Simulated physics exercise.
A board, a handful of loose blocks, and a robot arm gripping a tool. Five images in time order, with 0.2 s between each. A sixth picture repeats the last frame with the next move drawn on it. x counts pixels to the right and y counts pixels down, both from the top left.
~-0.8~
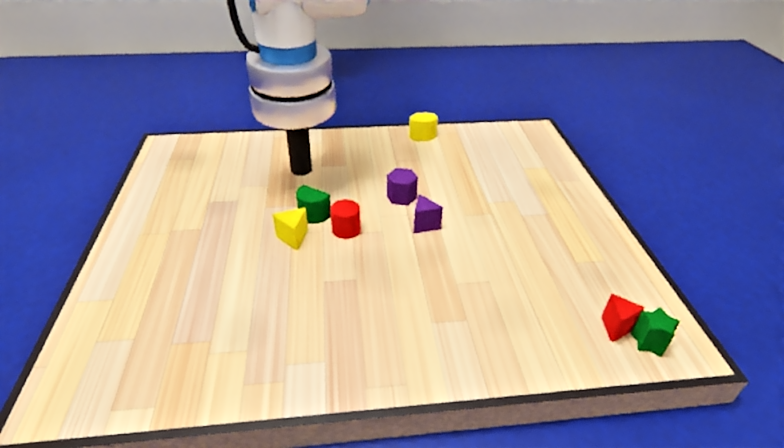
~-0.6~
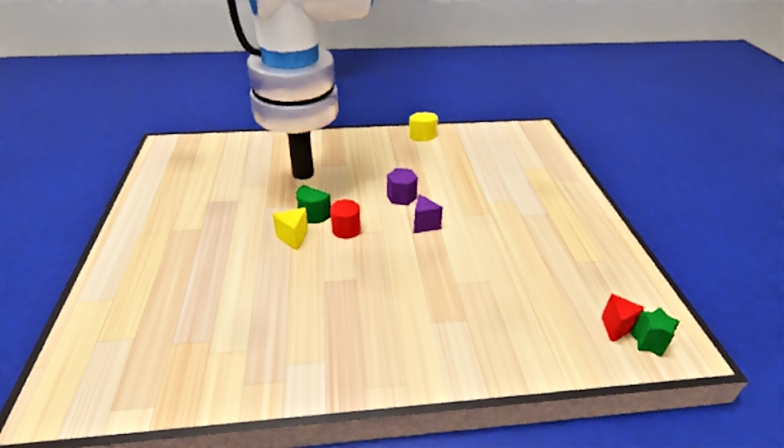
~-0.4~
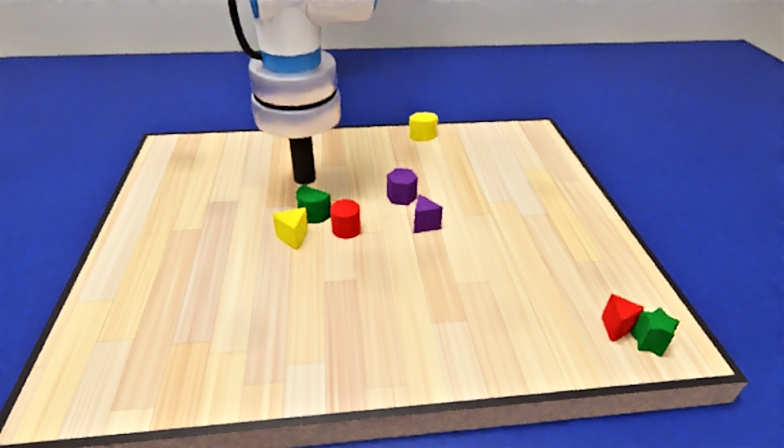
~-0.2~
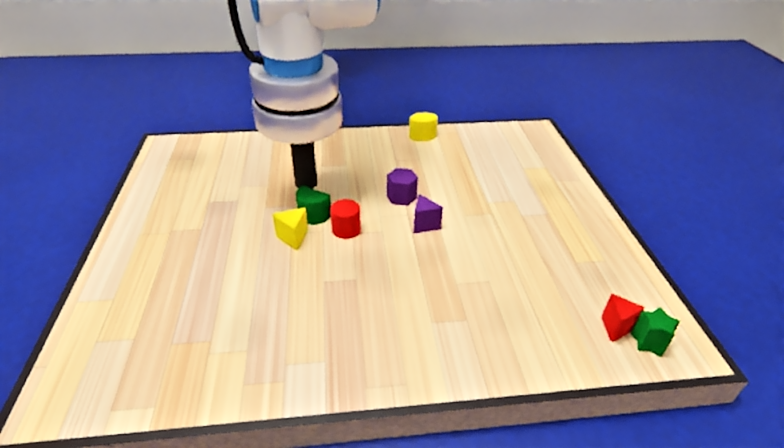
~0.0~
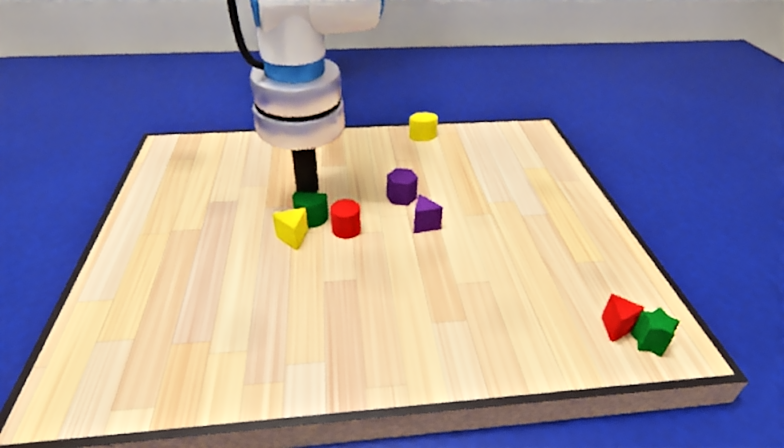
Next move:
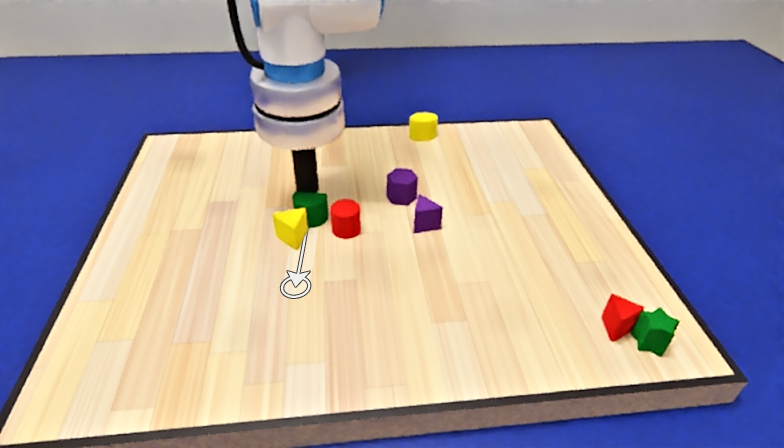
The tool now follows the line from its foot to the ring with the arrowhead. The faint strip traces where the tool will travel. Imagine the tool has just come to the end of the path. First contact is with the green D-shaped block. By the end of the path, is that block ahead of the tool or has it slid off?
Beside or behind it.
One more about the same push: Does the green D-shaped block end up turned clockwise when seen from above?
I'd say no.
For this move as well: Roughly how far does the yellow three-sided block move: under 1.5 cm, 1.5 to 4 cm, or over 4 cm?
Movement: Over 4 cm.
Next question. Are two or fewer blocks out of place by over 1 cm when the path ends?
I expect so.
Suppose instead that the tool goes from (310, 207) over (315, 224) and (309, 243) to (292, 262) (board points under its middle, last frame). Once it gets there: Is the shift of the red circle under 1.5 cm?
Yes, I think so.
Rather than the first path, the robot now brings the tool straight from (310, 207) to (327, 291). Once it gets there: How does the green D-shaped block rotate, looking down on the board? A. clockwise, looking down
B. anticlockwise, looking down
The answer is B.
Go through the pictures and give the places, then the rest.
Lower end of the tool at (302, 170), tops of blocks, yellow three-sided block at (291, 216), green D-shaped block at (311, 194), red circle at (345, 207), in the first frame.
Tool at (303, 174), blocks as before, in the second frame.
Tool at (305, 179), blocks as before, in the third frame.
Tool at (306, 184), blocks as before, in the fourth frame.
Tool at (308, 190), yellow three-sided block at (291, 216), green D-shaped block at (309, 198), red circle at (345, 207), in the fifth frame.
The drawn path runs from (310, 207) to (296, 287).
The first path, step by step. One third of the way, tool at (304, 214); yellow three-sided block at (289, 231), turned 75° clockwise; green D-shaped block at (315, 220), turned 35° anticlockwise.
Two thirds of the way, tool at (299, 240); yellow three-sided block at (277, 244), turned 75° clockwise; green D-shaped block at (322, 239), turned 85° anticlockwise.
At the end, tool at (293, 269); yellow three-sided block at (269, 255), turned 125° clockwise; green D-shaped block at (323, 242), turned 105° anticlockwise; red circle not moved.
